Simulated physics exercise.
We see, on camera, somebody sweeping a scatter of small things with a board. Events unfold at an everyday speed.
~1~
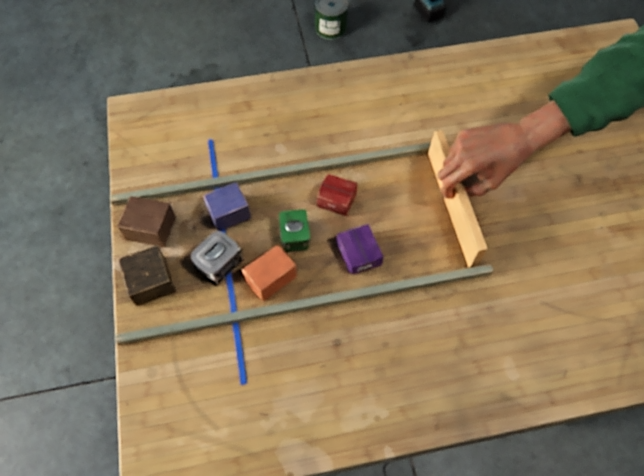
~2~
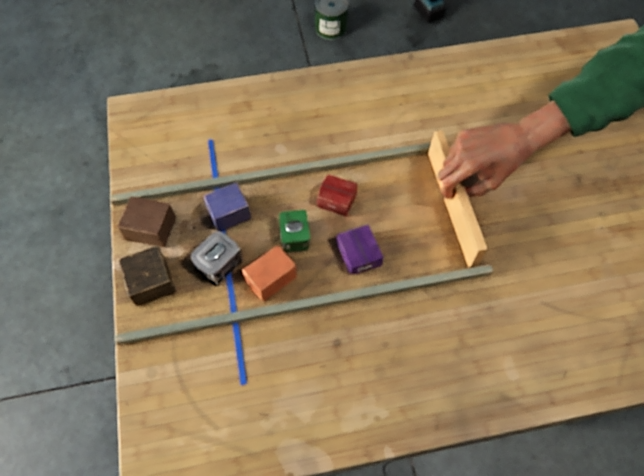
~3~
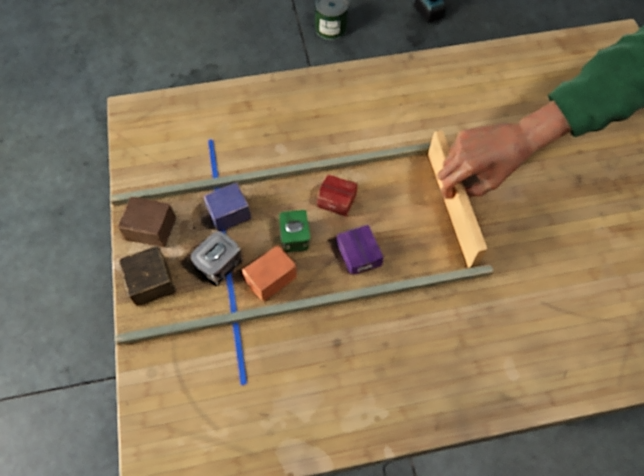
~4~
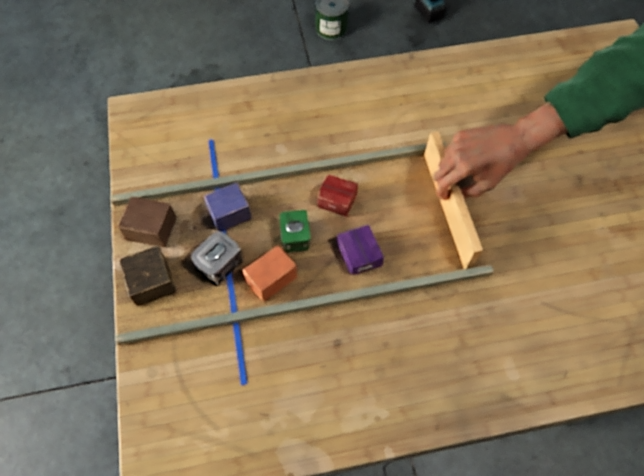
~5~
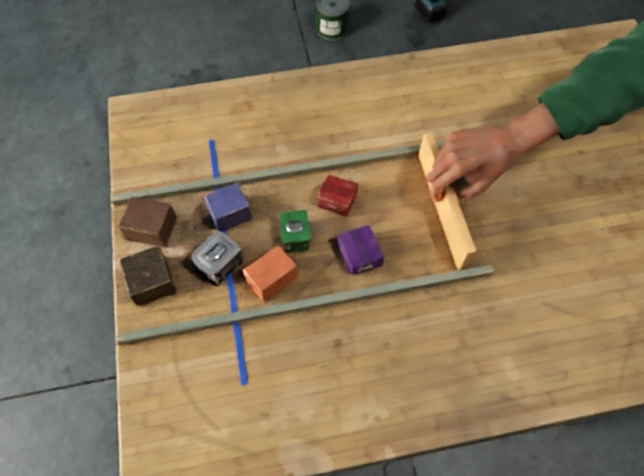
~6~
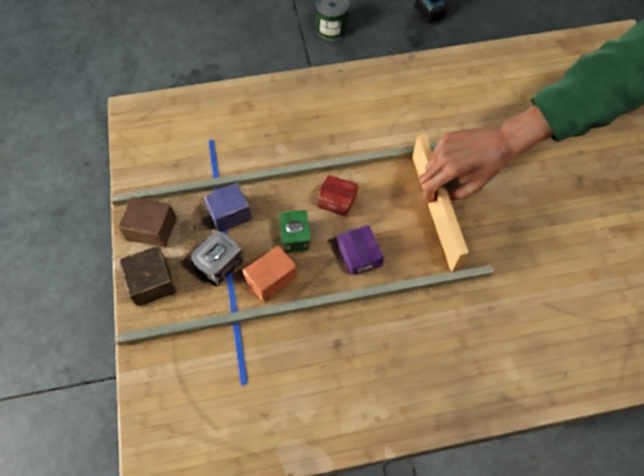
On a wooden tabletop, a hand in a green sleeve slides a board slightly left between two rails, scattered coloured blocks staying still.
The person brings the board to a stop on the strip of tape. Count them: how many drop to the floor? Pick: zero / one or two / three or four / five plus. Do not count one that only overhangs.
That comes to zero.
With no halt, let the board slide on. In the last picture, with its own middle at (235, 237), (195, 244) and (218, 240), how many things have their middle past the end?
Taking the three positions in turn, the counts come to 0, 2 and 0.
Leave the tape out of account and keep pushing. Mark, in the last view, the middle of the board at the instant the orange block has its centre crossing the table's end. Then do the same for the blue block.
Orange block: (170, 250); blue block: (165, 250).
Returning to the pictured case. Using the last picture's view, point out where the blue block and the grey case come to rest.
In the last picture the blue block sits at (167, 211) while the grey case sits at (166, 256).
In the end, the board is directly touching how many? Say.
It adds up to 3.
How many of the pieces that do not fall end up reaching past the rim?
That comes to 2 of them.
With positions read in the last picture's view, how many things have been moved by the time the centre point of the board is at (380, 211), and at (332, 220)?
At the one place 0, at the other 3.
A little later, none off yet; black block at rest near (148, 276); brown block at rest near (148, 222); grey case at rest near (217, 258).
When it is over, the number that fall off is zero.
